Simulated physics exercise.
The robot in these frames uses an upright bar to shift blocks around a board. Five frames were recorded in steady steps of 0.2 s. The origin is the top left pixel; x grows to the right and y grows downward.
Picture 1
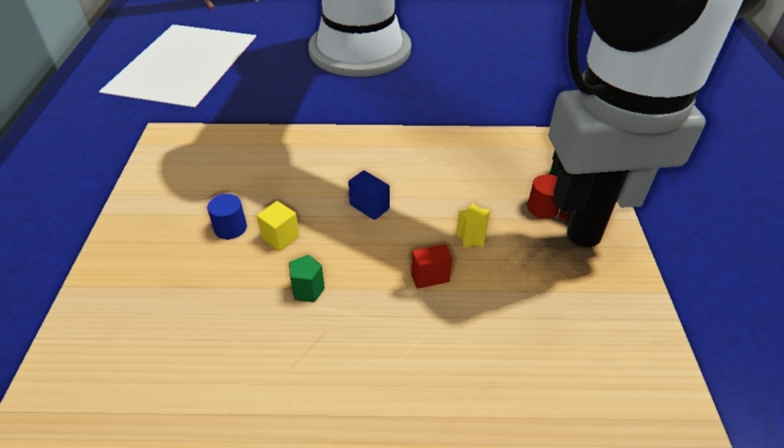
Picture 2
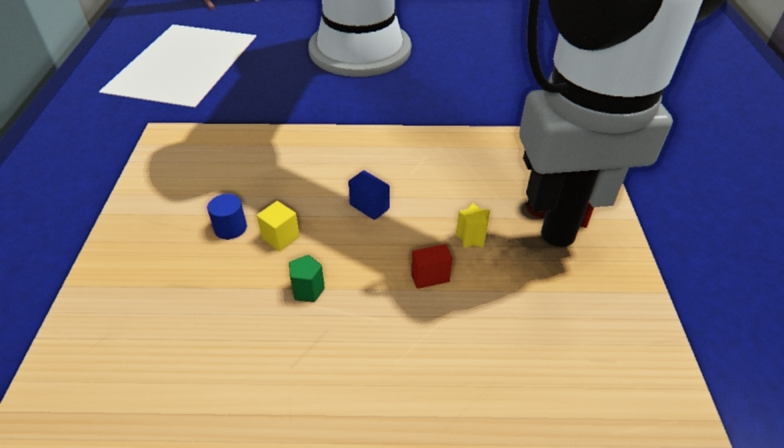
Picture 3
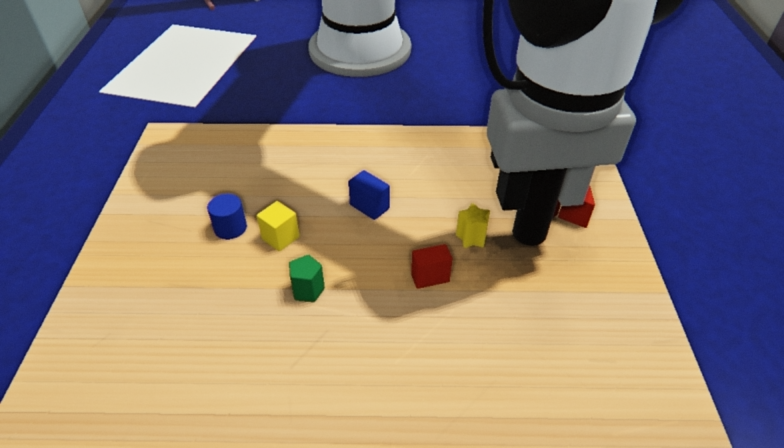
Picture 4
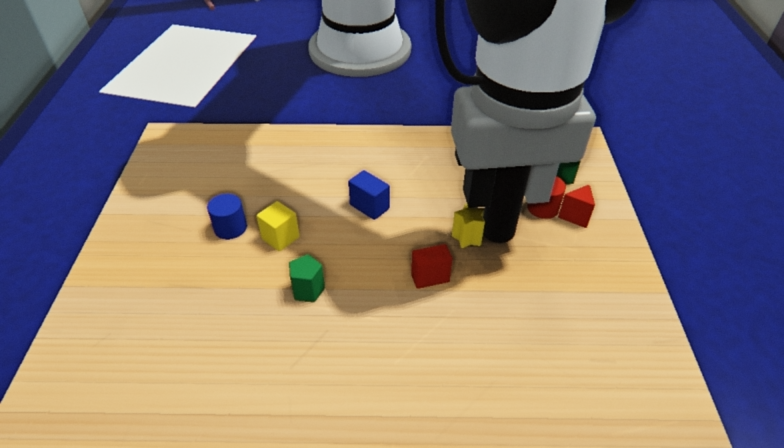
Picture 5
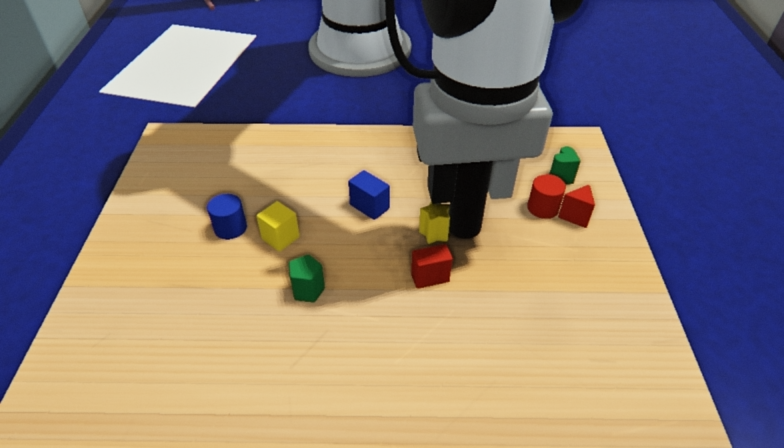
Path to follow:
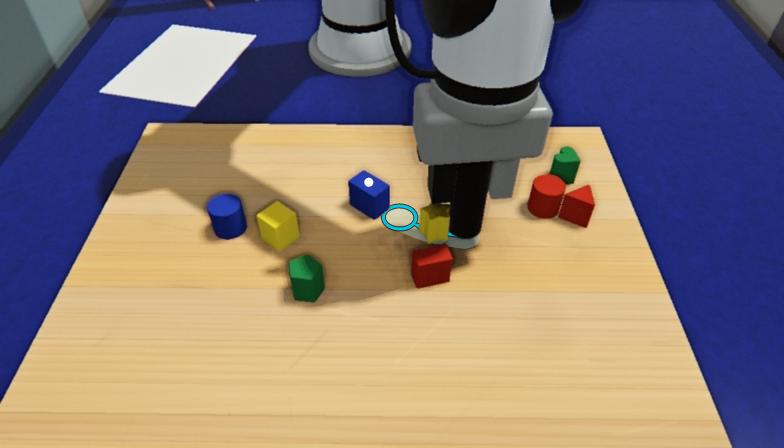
A robot arm with a black upright bar swept left across a wooden board of colored blocks, reached the yellow star, and pushed it left until it sat just above the red block.
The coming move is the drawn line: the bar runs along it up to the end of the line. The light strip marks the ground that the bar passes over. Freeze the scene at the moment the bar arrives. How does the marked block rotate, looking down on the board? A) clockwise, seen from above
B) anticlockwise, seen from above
I'll go with A - clockwise, seen from above.
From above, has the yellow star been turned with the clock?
The answer is no.
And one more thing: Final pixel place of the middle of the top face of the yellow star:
Top centre: (373, 200).
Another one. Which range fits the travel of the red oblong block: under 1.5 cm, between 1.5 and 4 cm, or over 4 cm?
Within 1.5 cm.
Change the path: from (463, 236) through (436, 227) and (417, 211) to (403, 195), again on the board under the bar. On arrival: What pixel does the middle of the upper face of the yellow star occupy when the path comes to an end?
My best guess is (394, 198).
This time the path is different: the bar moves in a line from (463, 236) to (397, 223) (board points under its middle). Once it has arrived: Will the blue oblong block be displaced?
Yes, that is how it ends up.
The line goes from (463, 236) over (429, 230) to (400, 217); the dot is on the blue oblong block.
The first path, step by step. Halfway along, bar (429, 221); yellow star (401, 203).
At the end, bar (400, 208); blue oblong block (358, 179), turned 20° clockwise; red oblong block unmoved; yellow star (373, 200), turned 30° anticlockwise.
